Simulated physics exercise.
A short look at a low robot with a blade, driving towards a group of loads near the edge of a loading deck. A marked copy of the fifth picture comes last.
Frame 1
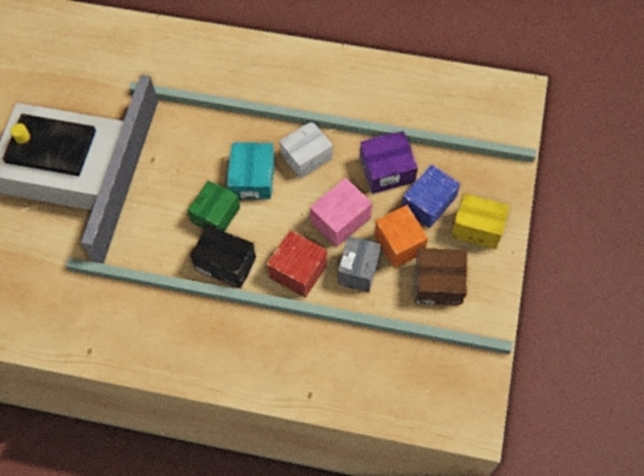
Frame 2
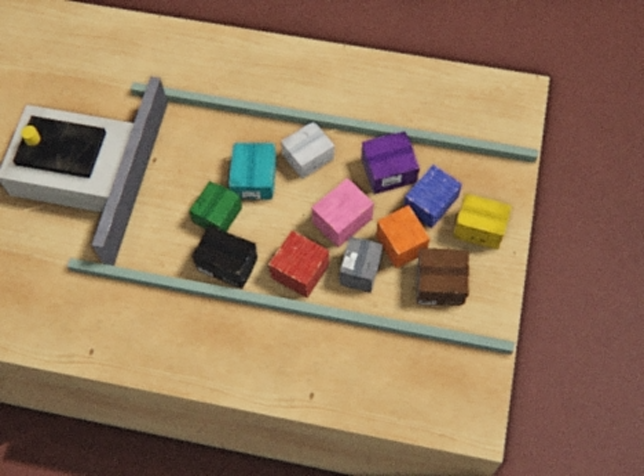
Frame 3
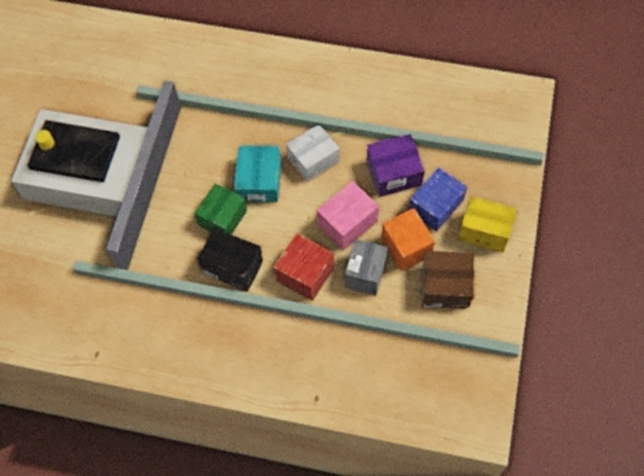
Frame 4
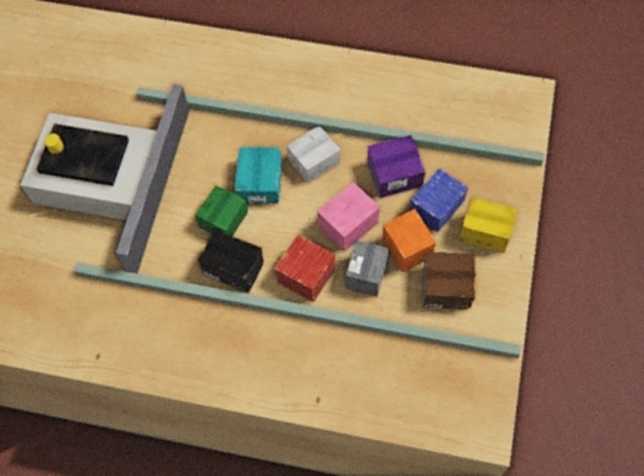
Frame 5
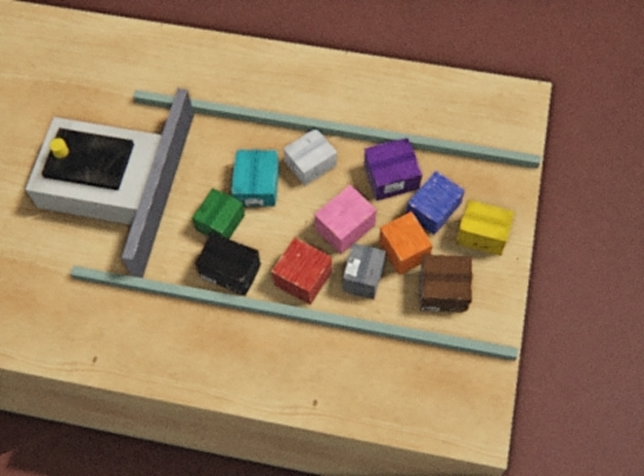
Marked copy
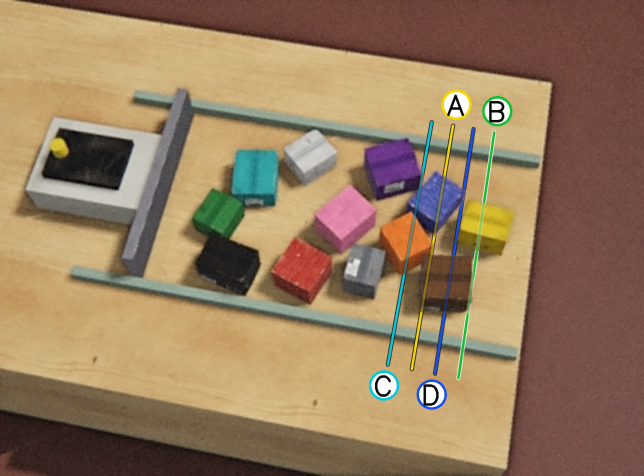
A low white robot with a black top, a yellow knob and a wide grey blade creeps rightward along a pale wooden deck, seen from above at a slight tilt. Between two thin green rails sit twelve small boxes, with green, turquoise and black nearest the blade, pink and red midway, and yellow and brown at right. The blade narrows the gap while the boxes keep their places and the view shifts very slightly.
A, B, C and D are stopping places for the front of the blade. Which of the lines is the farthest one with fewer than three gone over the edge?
The farthest such stop is C.
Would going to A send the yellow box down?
Yes.
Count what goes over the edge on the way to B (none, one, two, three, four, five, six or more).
By then, six or more.
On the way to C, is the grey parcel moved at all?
By then, yes.
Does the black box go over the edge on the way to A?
No.
On the marked copy, A at (434, 240); B at (477, 247); C at (411, 236); D at (456, 243).
With C. Early on, robot (182, 174); black box (262, 269); white parcel (322, 154).
Further on, robot (272, 190); brown box (487, 291); yellow box (491, 233).
At the end, robot (343, 202); brown box over the edge; yellow box over the edge; two fallen.
As for the rest, A drops five; B drops eight; D drops five.
